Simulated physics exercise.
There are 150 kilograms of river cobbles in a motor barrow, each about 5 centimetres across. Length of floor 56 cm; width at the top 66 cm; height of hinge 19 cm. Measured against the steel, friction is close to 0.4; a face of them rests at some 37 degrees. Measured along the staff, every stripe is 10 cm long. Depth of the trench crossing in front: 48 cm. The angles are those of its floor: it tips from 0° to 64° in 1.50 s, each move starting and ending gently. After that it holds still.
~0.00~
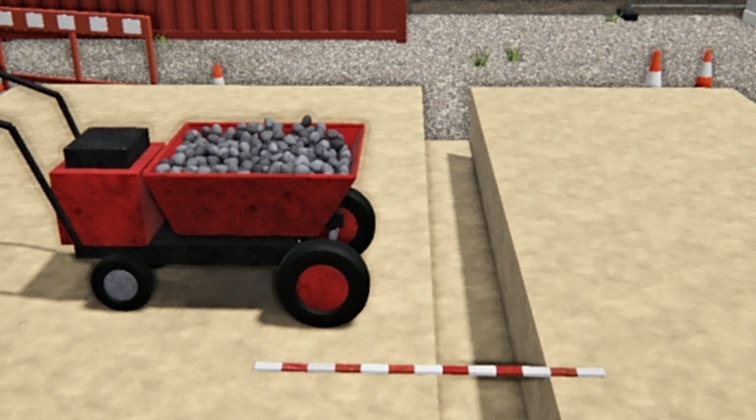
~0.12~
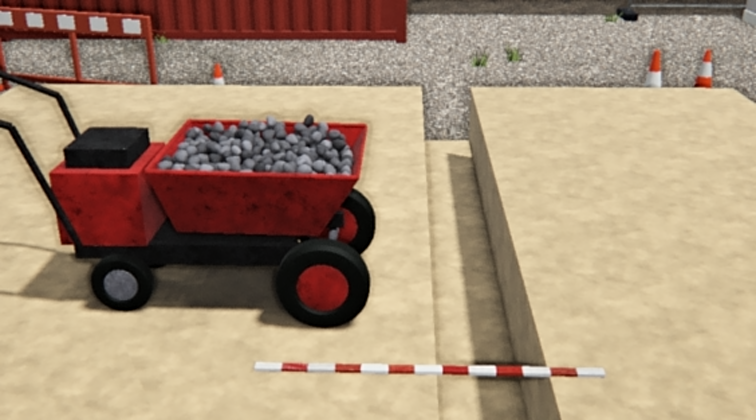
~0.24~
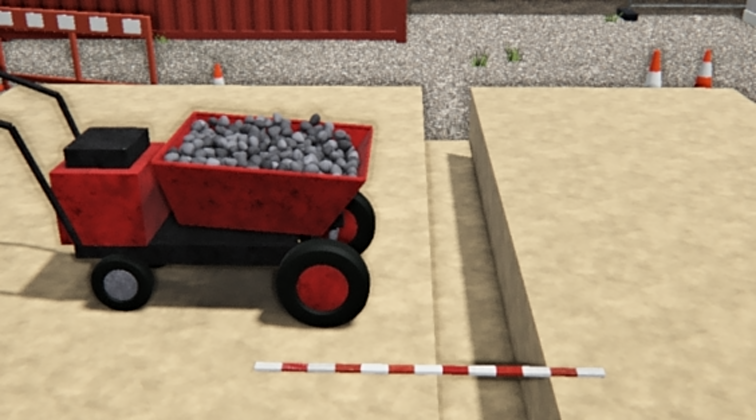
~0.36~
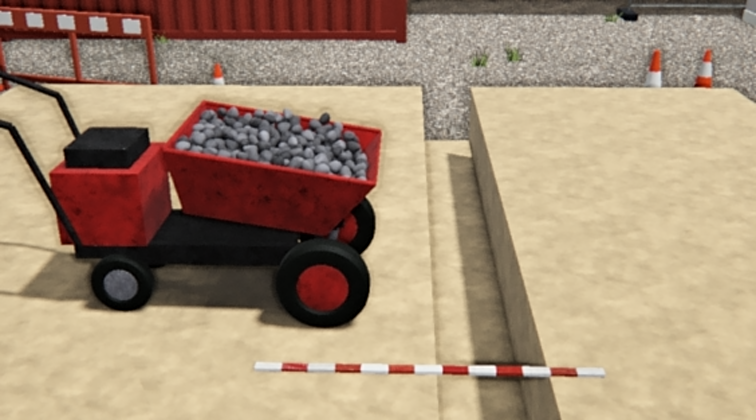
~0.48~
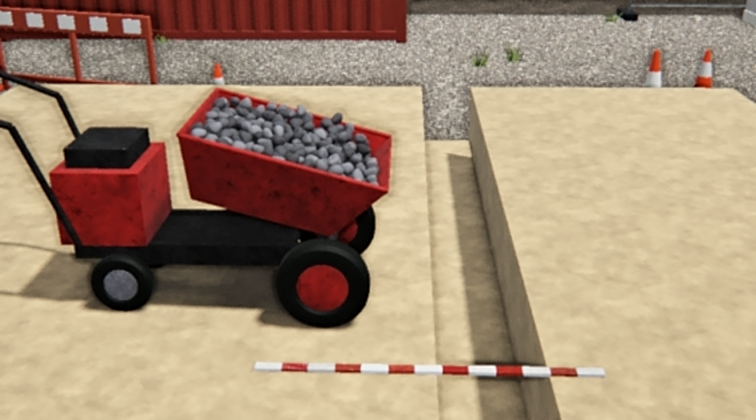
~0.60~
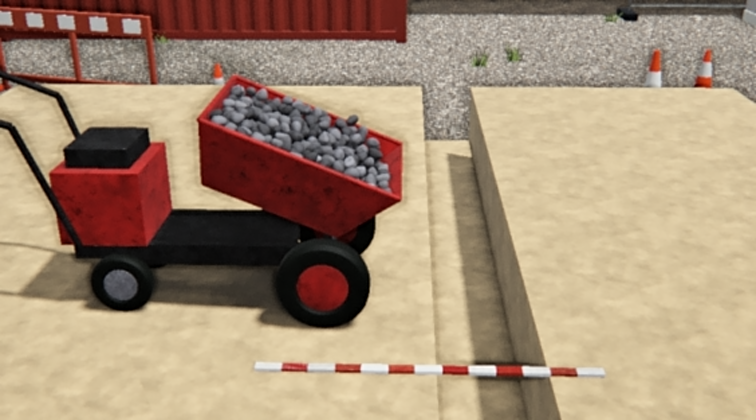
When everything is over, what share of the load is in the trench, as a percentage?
Close to 74 in a hundred.
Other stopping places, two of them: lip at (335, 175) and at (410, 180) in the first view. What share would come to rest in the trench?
About 75 per cent first, then about 45 per cent.
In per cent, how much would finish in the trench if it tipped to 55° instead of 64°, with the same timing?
Some 40% would finish there.
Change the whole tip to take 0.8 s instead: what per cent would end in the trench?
It'd be some 65 per cent.
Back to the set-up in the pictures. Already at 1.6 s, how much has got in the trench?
Around 30 per cent of it.
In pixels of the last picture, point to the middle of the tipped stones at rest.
The resting stones are centred at roughly (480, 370).
After 1.1 s the floor is at 54°; 99 % in the skip, 1 % in the trench; the foremost stones are at (446, 226).
After 1.6 s the floor is at 64°; 72 % in the skip, 28 % in the trench; the foremost stones are at (523, 335).
After 2.0 s the floor is at 64°; 49 % in the skip, 49 % in the trench, 2 % past the trench; the foremost stones are at (599, 280).
After 3.9 s the floor is at 64°; 25 % in the skip, 74 % in the trench, 2 % past the trench; the foremost stones are at (643, 280).
